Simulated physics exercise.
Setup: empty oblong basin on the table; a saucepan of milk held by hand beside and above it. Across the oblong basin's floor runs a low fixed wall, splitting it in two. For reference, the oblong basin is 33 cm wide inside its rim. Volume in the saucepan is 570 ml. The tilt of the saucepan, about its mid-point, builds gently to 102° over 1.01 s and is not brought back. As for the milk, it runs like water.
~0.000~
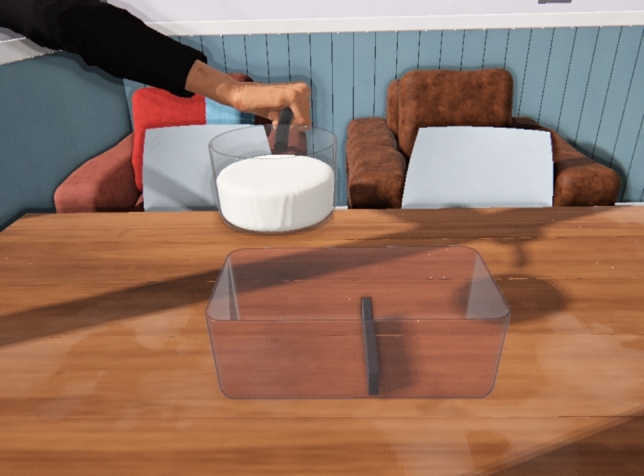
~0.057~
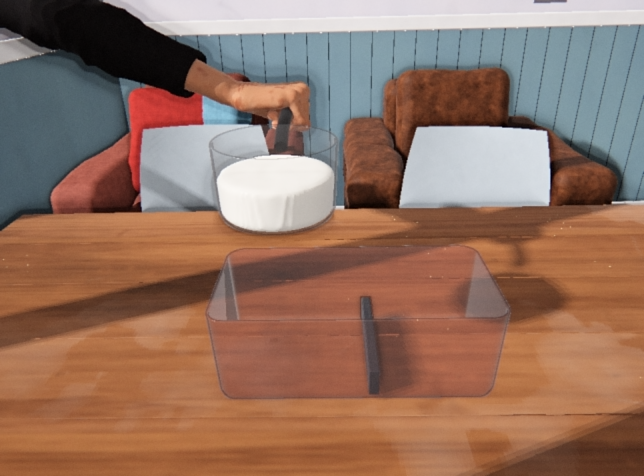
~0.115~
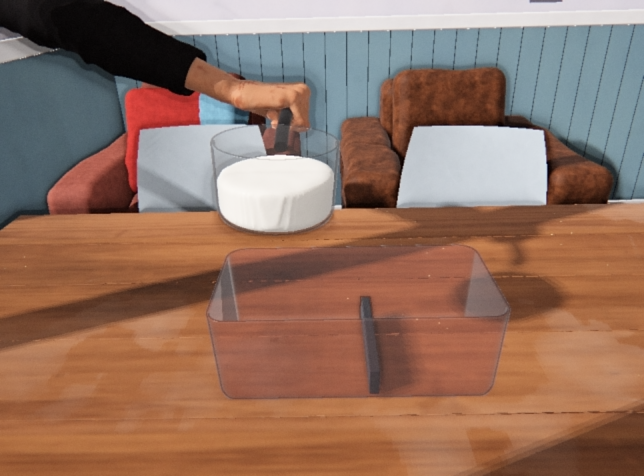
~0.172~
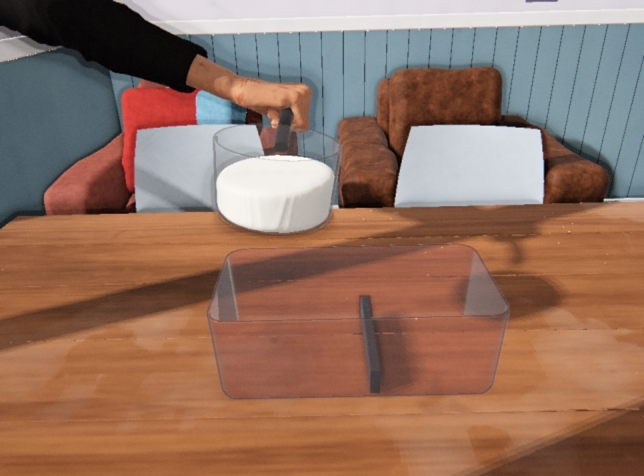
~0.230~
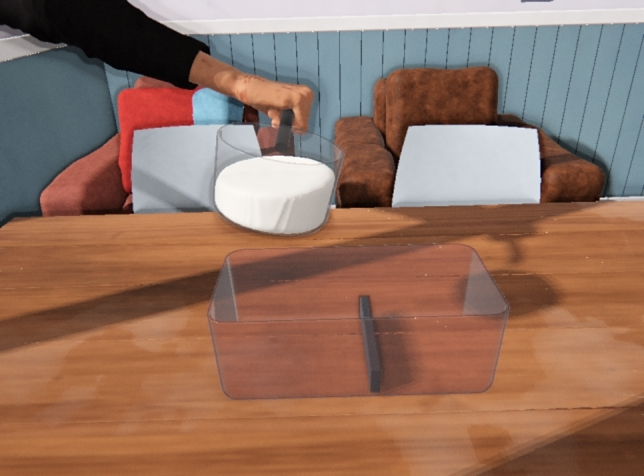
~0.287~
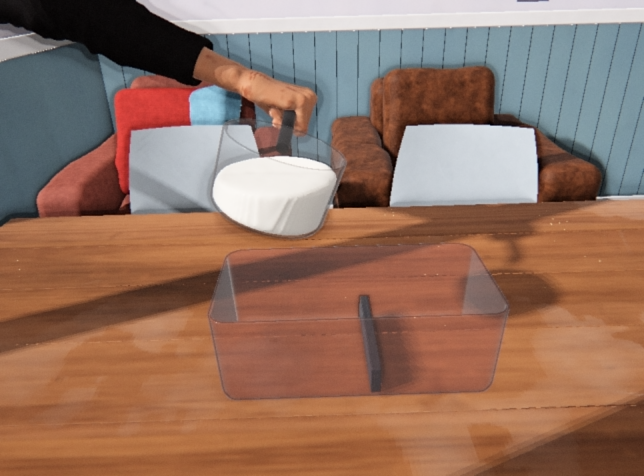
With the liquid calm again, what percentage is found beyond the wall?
Beyond the wall there is roughly 71 percent.
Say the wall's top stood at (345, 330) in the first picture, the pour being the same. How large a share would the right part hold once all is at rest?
With the wall placed like that, close to 90 per cent.
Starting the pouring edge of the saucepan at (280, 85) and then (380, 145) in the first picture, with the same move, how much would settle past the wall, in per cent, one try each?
Roughly 15 per cent the first time and 90 per cent the second.
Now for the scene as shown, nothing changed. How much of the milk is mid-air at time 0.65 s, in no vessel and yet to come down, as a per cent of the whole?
28 per cent.
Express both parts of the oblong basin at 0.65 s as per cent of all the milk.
Around 1 percent on the left and 4 on the right.
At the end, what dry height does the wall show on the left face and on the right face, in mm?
Left roughly 30 mm; right roughly 16 mm.
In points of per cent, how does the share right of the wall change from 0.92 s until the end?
Looks like it went upward, around 14 per cent.
Then, 0.65 s in, the tilt is 74° and 67 per cent is still to pour, 1 is left of the wall and 4 right of it.
Then, 0.92 s in, the tilt is 100° and 17 per cent is still to pour, 12 is left of the wall and 58 right of it.
Then, 1.20 s in, the tilt is 102° and 2 per cent is still to pour, 25 is left of the wall and 70 right of it.
Then, 1.51 s in, the tilt is 102° and 0 per cent is still to pour, 28 is left of the wall and 71 right of it.
Finally, 28 per cent lies left of the wall, 71 right of it and 0 outside.
